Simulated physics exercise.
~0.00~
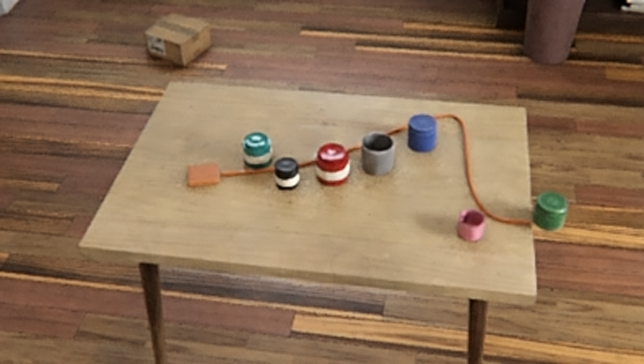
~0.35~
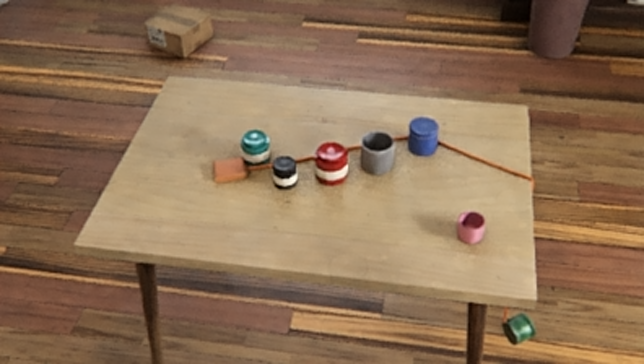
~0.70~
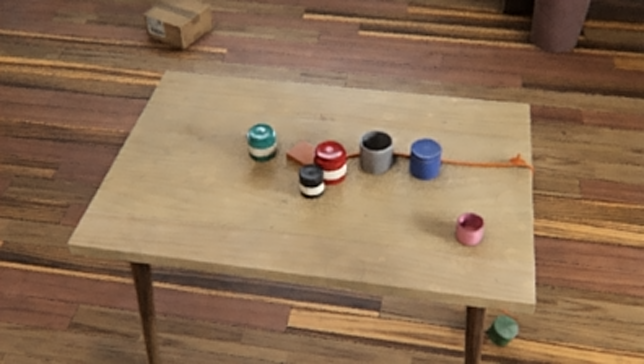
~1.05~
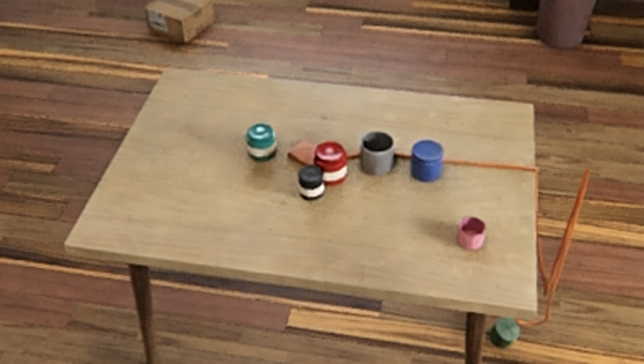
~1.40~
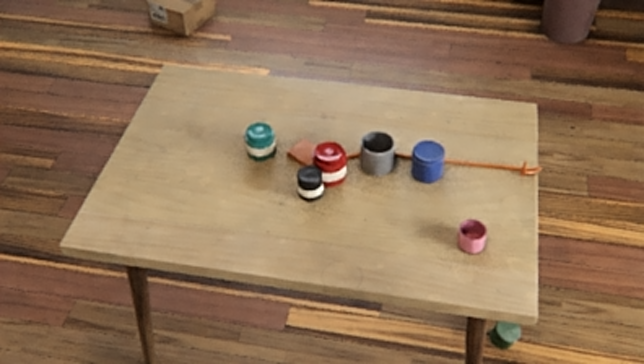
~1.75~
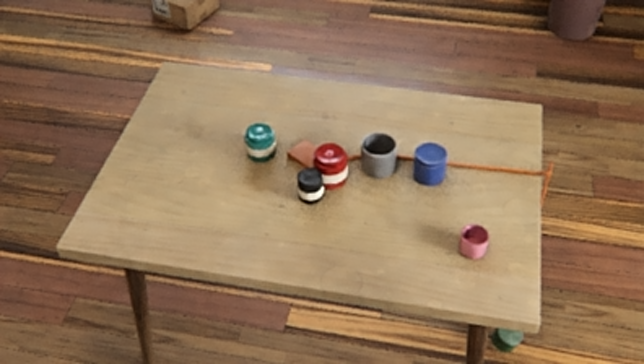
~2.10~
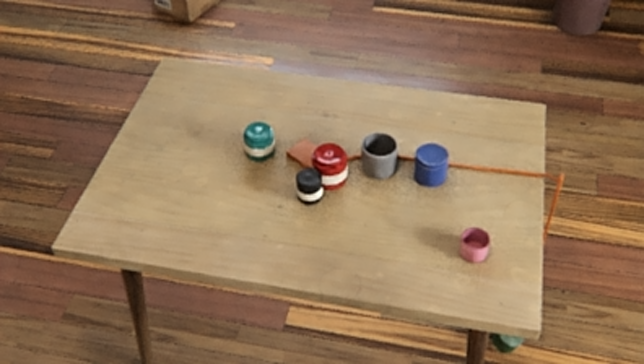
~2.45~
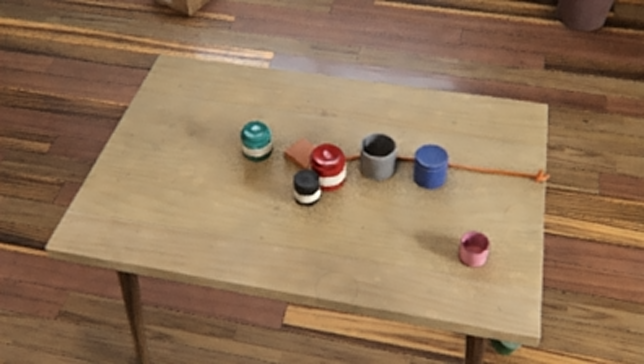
At the start, a thin orange cable winds among jars, a grey mug and a blue tub on a wooden table, linking a flat orange block to a green cylinder just past the right edge. The green cylinder drops and tumbles, pulling the cable straighter and drawing the block rightward. The block slides up beside the red jar, while the black tin shifts right, the blue tub moves slightly nearer and the teal jar barely budges. The slack cable then flicks about at the edge as the view drifts. Finally, the block stays by the red jar, with the green cylinder low near the right leg.
